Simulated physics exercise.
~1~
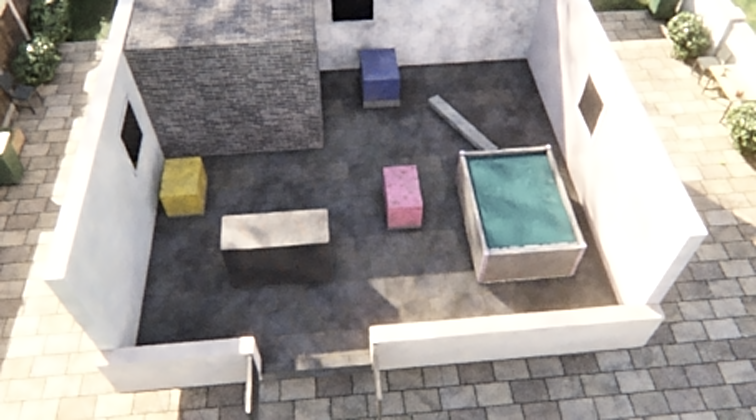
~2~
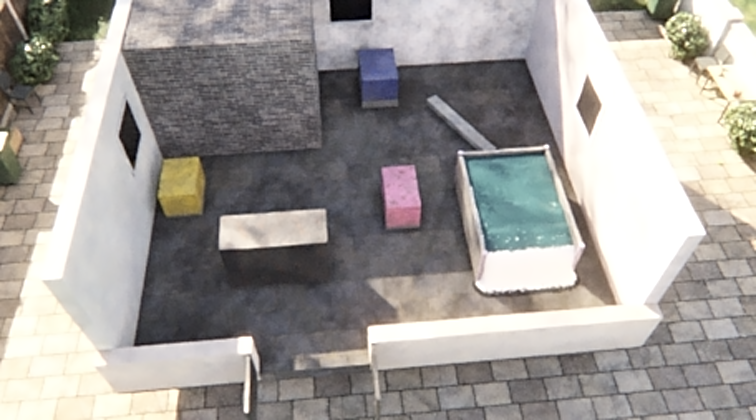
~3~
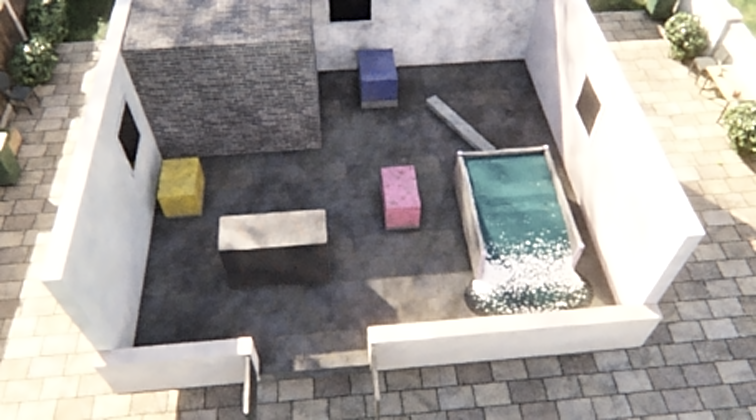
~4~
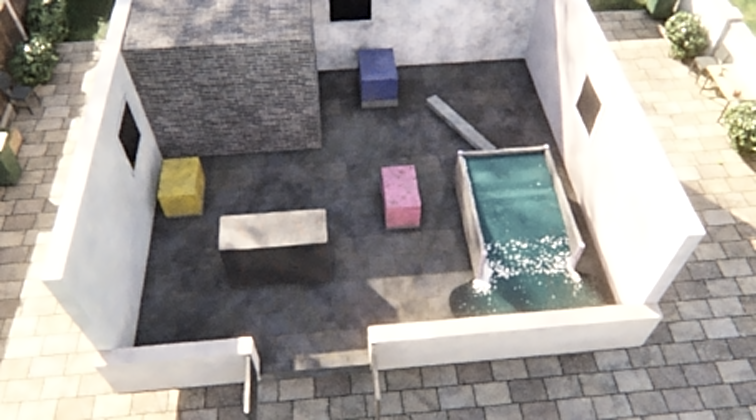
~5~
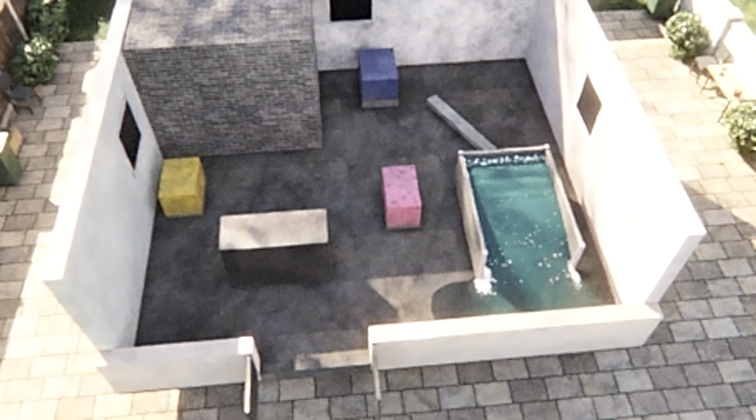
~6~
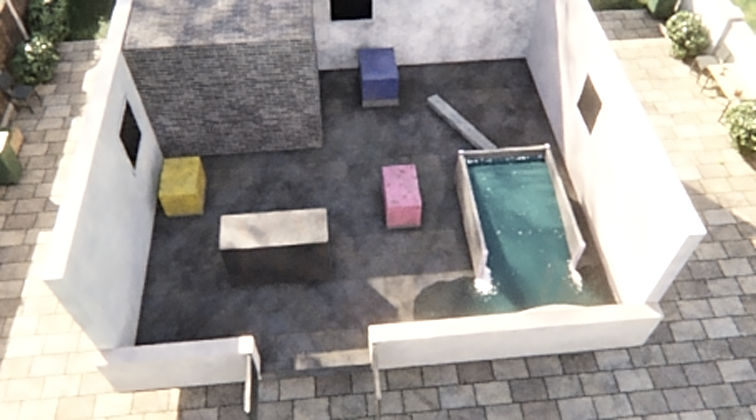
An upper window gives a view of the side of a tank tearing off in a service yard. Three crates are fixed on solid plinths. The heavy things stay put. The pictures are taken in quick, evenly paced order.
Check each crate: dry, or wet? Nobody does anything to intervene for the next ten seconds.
At the end, the pink crate is affected by the water, the yellow crate is affected by the water, the blue crate is unaffected by the water.
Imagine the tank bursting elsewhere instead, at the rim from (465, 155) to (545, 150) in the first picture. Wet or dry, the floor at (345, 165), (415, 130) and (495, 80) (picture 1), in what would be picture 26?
Order as asked: Swamped, swamped, swamped.
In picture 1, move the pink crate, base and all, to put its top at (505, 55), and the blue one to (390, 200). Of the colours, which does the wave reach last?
My guess is the yellow-painted one.
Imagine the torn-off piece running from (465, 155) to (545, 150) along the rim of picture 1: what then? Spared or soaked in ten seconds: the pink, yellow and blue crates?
Here's how it goes: The pink crate is swamped, the yellow crate is swamped, and the blue crate is swamped.
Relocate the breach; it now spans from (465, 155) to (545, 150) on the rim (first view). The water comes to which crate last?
That would be the crate marked yellow.
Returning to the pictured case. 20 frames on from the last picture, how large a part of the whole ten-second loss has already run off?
I'd say about 15 per cent.
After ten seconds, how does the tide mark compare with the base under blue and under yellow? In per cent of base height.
I'd say 70 per cent for the first one and 280 per cent for the second.
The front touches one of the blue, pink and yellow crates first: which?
First to get wet: The pink-painted one.
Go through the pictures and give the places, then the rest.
The first picture shows the water tank at (518, 200) is whole and still.
In the second picture, water pours out at (526, 268) and has run to (575, 275).
In the third picture, the front is at (586, 300), out from the gap at (525, 270).
In the fourth picture, the front is at a hidden place, out from the gap at (525, 270).
In the fifth picture, the front is at a hidden place, out from the gap at (526, 270).
In the sixth picture, the front is at a hidden place, out from the gap at (526, 270).
A moment on, water covers 15 % of the floor; the pink crate not reached, the yellow crate not reached, the blue crate not reached.
Next, water covers 30 % of the floor; the pink crate not reached, the yellow crate not reached, the blue crate not reached.
Then, water covers 55 % of the floor; the pink crate water round its plinth, the yellow crate water round its plinth, the blue crate not reached.
Later, water covers 85 % of the floor; the pink crate water round its plinth, the yellow crate water round its plinth, the blue crate water round its plinth.
In the end, water covers 100 % of the floor; the pink crate was topped, the yellow crate was topped, the blue crate stayed above the water.
